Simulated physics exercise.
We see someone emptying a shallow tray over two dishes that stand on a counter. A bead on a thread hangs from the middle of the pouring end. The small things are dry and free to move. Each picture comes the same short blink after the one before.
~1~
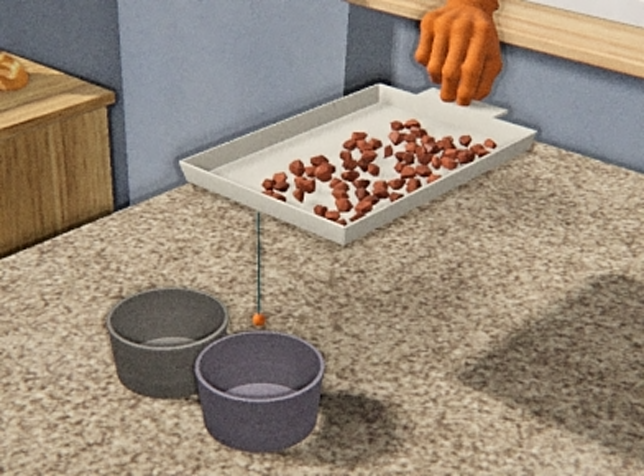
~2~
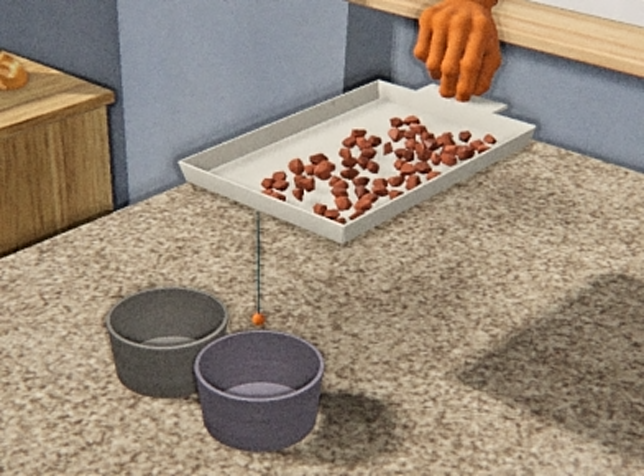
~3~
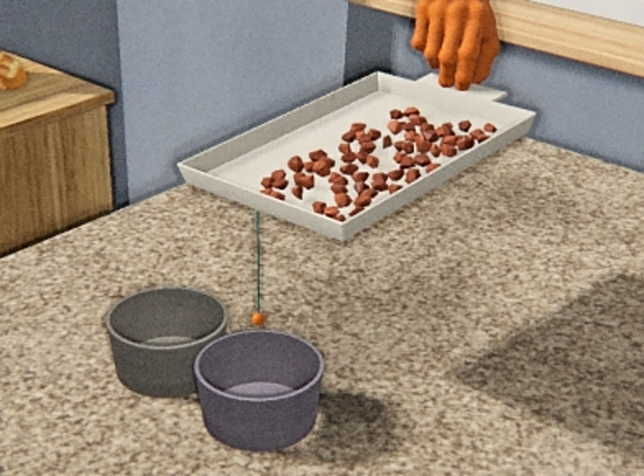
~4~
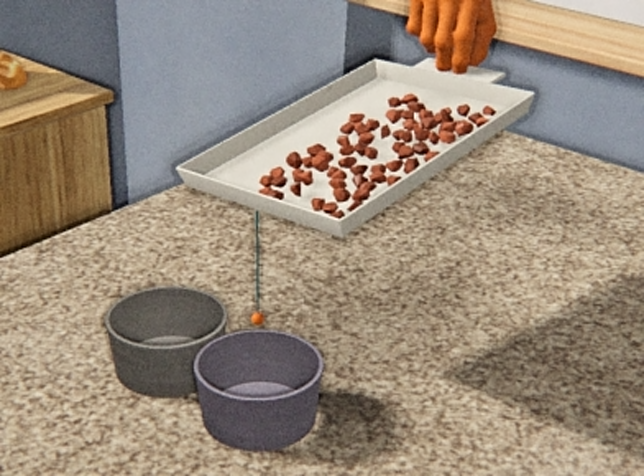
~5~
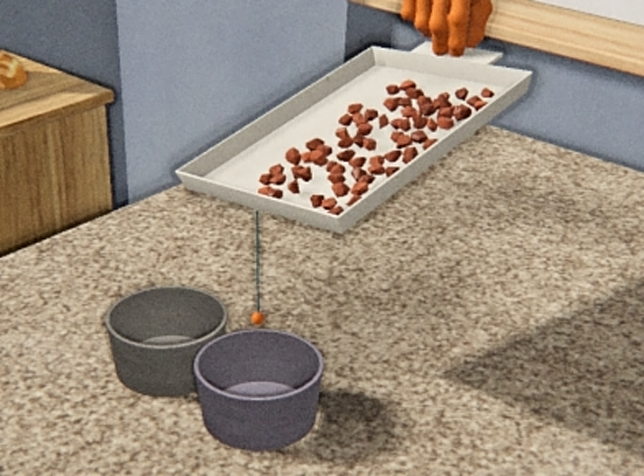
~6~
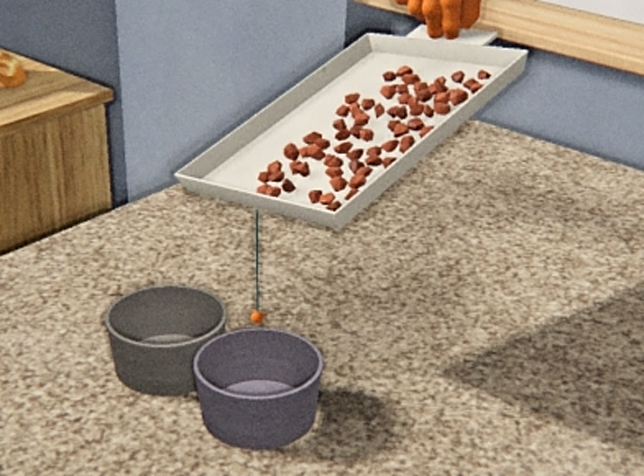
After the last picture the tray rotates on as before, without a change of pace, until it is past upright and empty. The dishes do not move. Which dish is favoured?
The left-hand one ends fuller.
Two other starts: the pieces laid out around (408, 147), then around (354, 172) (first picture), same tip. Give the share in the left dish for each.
In turn 90 and 80 in a hundred.
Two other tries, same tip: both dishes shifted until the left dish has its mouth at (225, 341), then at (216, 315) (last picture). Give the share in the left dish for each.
Near 20 % and 80 %.
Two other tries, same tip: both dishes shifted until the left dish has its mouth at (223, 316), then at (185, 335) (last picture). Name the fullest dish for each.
In turn: The left-hand dish; the left-hand dish.
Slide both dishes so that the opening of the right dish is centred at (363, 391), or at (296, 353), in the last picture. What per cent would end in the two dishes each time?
Near 0 % and 90 %.
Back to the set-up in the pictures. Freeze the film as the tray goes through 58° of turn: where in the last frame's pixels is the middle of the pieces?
Around (231, 171).
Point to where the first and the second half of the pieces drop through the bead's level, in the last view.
First near (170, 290), later near (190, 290).
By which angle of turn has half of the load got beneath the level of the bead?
Roughly 95°.
Just after the last frame, tray tipped steeply; almost all on the tray; just a few in the air.
A moment on, tray tipped right over; roughly a third on the tray; just a few in the right dish; roughly half in the left dish; about a tenth in the air.
Further on, tray tipped past a quarter turn; just a few in the right dish; almost all in the left dish; just a few outside both.
When it is over, tray tipped past a quarter turn; just a few in the right dish; almost all in the left dish; just a few outside both.
